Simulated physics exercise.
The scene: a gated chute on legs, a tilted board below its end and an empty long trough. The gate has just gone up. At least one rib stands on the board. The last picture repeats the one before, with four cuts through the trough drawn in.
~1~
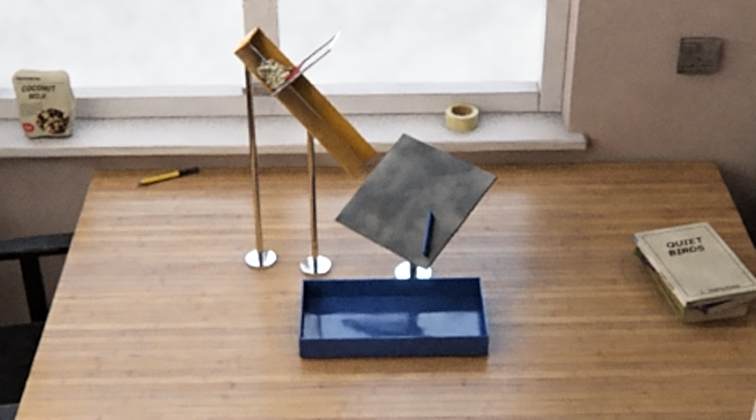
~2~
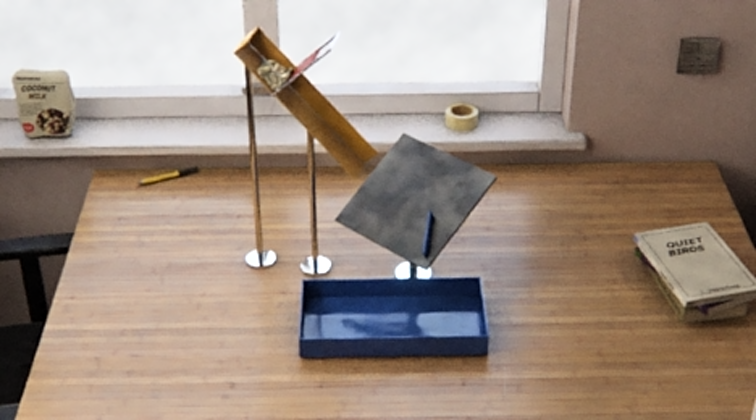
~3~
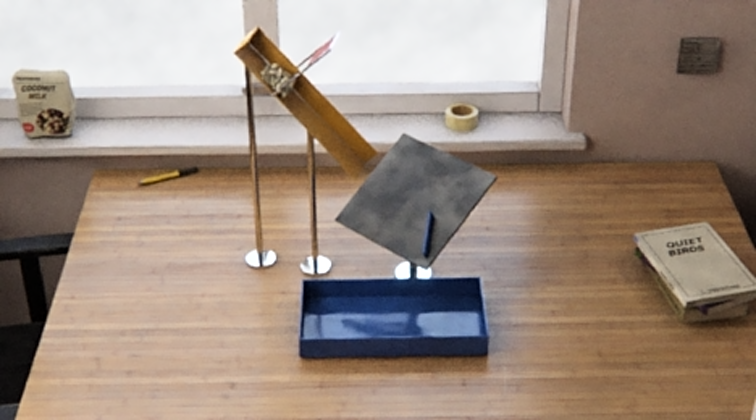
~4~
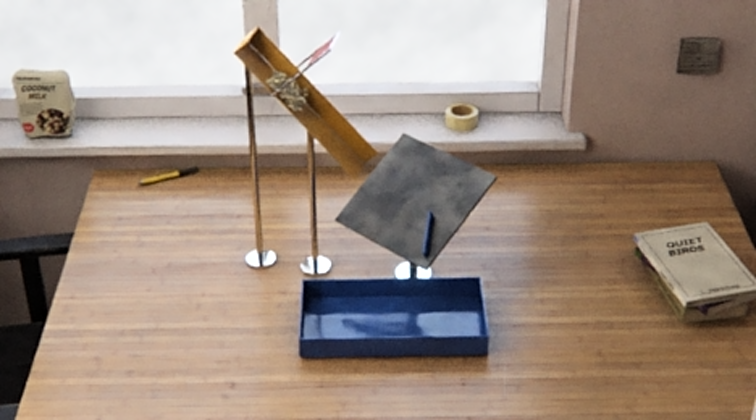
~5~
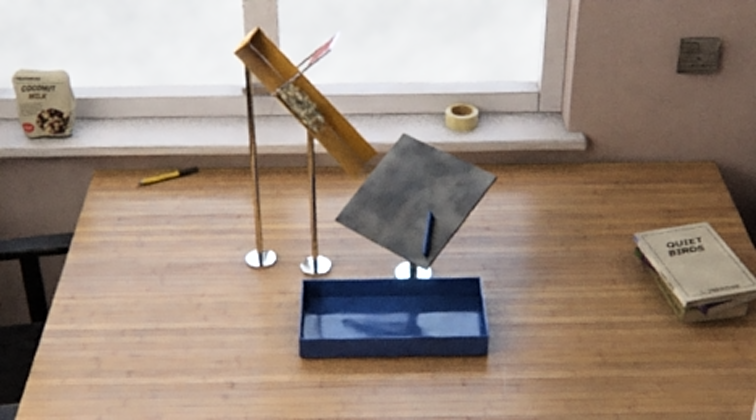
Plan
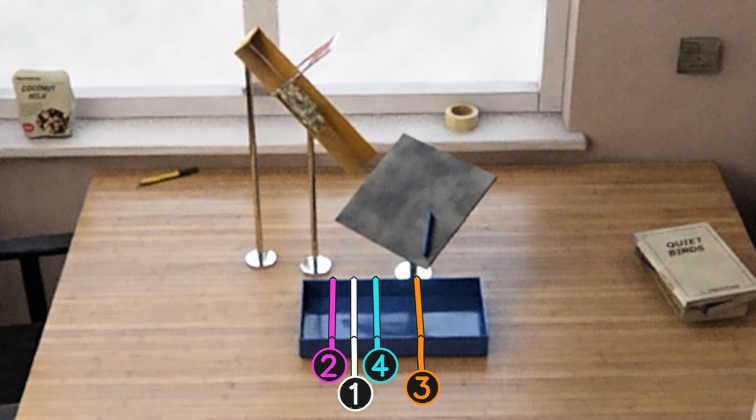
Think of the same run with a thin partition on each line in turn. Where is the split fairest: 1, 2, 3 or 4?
It is 4.
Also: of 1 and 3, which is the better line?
Here it is line 1.
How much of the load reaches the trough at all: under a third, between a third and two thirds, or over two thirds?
Over two thirds.
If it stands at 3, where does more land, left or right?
The left side.
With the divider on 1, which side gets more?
The right side.
On the marked copy, line 1 crosses the front rim at (353, 338); line 2 crosses the front rim at (331, 338); line 3 crosses the front rim at (420, 337); line 4 crosses the front rim at (377, 338).
For line 1, of what is caught, a small part on the left of the divider, most on the right.
For line 2, of what is caught, a small part on the left of the divider, nearly all on the right.
For line 3, of what is caught, nearly all on the left of the divider, a stray few on the right.
For line 4, of what is caught, about a third on the left of the divider, about two thirds on the right.
